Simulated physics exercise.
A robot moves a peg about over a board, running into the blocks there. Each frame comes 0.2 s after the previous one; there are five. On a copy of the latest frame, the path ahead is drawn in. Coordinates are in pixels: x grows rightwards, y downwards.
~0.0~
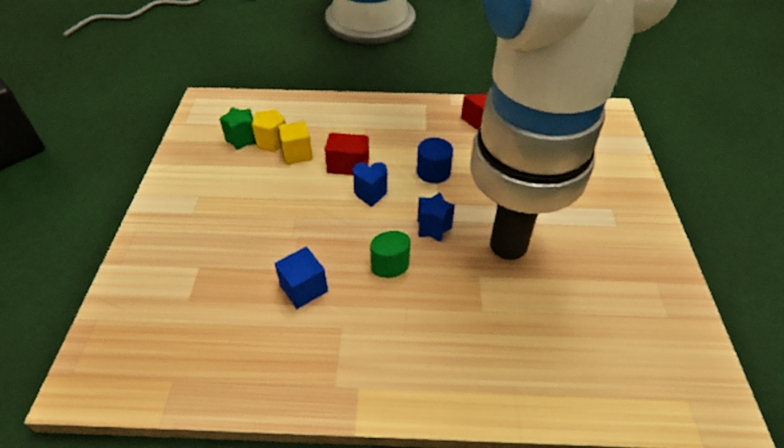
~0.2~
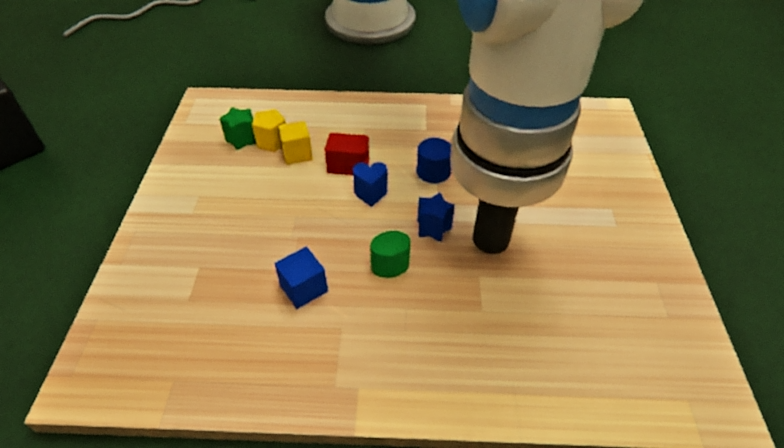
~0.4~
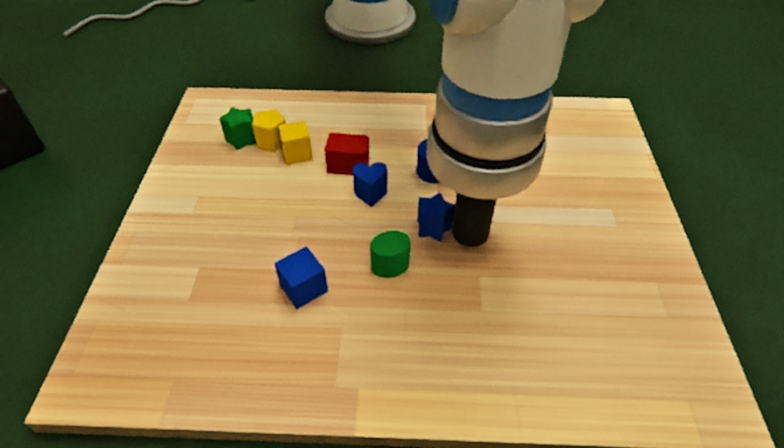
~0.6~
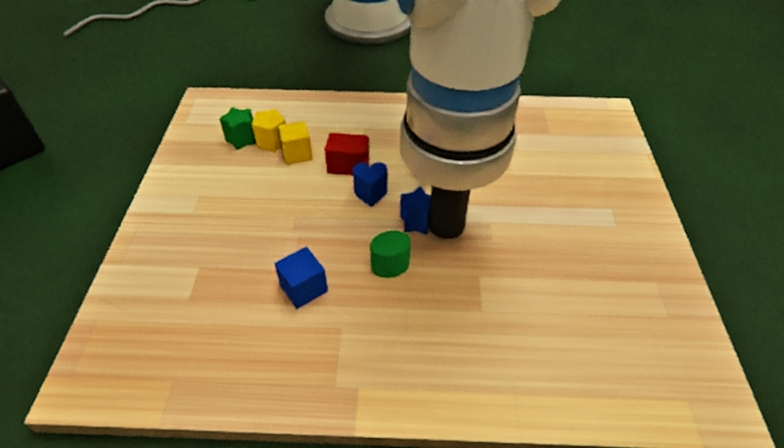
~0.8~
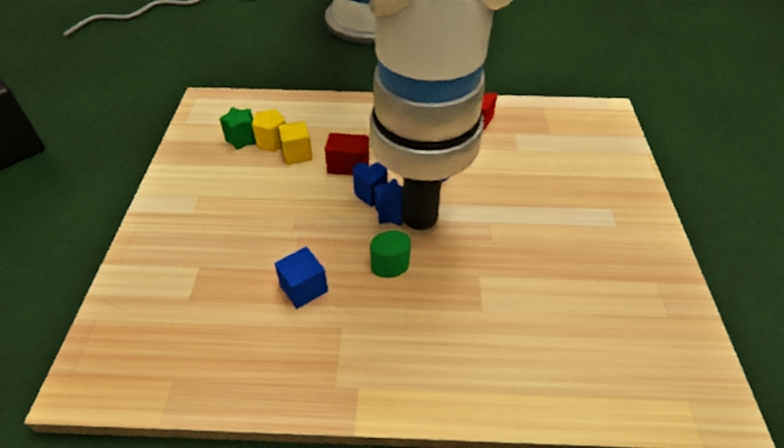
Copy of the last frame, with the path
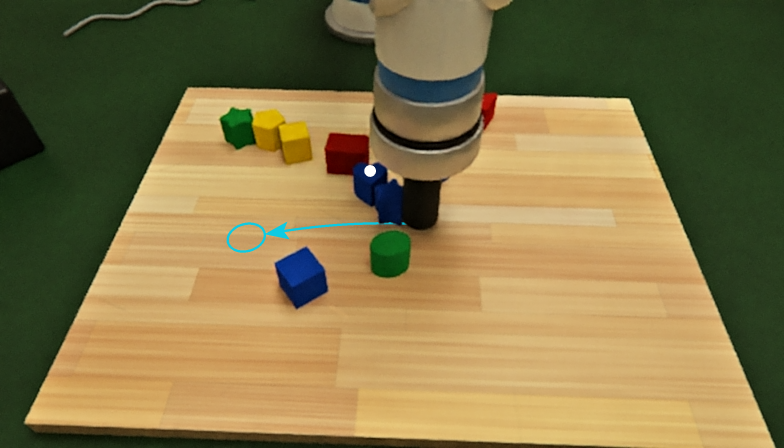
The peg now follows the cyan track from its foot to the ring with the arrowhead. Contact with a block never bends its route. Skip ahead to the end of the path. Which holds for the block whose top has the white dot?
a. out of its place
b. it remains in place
Choice a: Out of its place.
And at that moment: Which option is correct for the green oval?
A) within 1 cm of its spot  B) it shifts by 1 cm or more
A: Within 1 cm of its spot.
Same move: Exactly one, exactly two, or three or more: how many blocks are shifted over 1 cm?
Two blocks.
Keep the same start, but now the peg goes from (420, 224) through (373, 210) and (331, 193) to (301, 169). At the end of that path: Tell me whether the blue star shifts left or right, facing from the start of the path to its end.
Slides left.
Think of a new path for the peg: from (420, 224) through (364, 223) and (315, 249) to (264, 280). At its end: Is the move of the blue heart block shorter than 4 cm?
Yes, that is how it ends up.
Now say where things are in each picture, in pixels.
Peg's lower end (508, 245); blue heart block (370, 171); green oval (390, 242); blue star (435, 205), in the first frame.
Peg (491, 240); blocks still, in the second frame.
Peg (470, 233); blocks still, in the third frame.
Peg (447, 225); blue star (418, 199), in the fourth frame.
Peg (420, 217); blue heart block (370, 171); green oval (390, 242); blue star (392, 191), in the fifth frame.
Drawn move, from (420, 224) through (363, 224) and (305, 228) to (246, 237); the dot is on the blue heart block.
What follows on the original path. One third of the way, peg (362, 217); blue heart block (354, 163), turned 55° clockwise; blue star (343, 181), turned 35° clockwise.
Two thirds of the way, peg (303, 222); blue heart block (354, 163), turned 60° clockwise; blue star (332, 179), turned 70° clockwise.
At the end, peg (244, 231); blue heart block (354, 163), turned 60° clockwise; green oval still; blue star (332, 179), turned 70° clockwise.
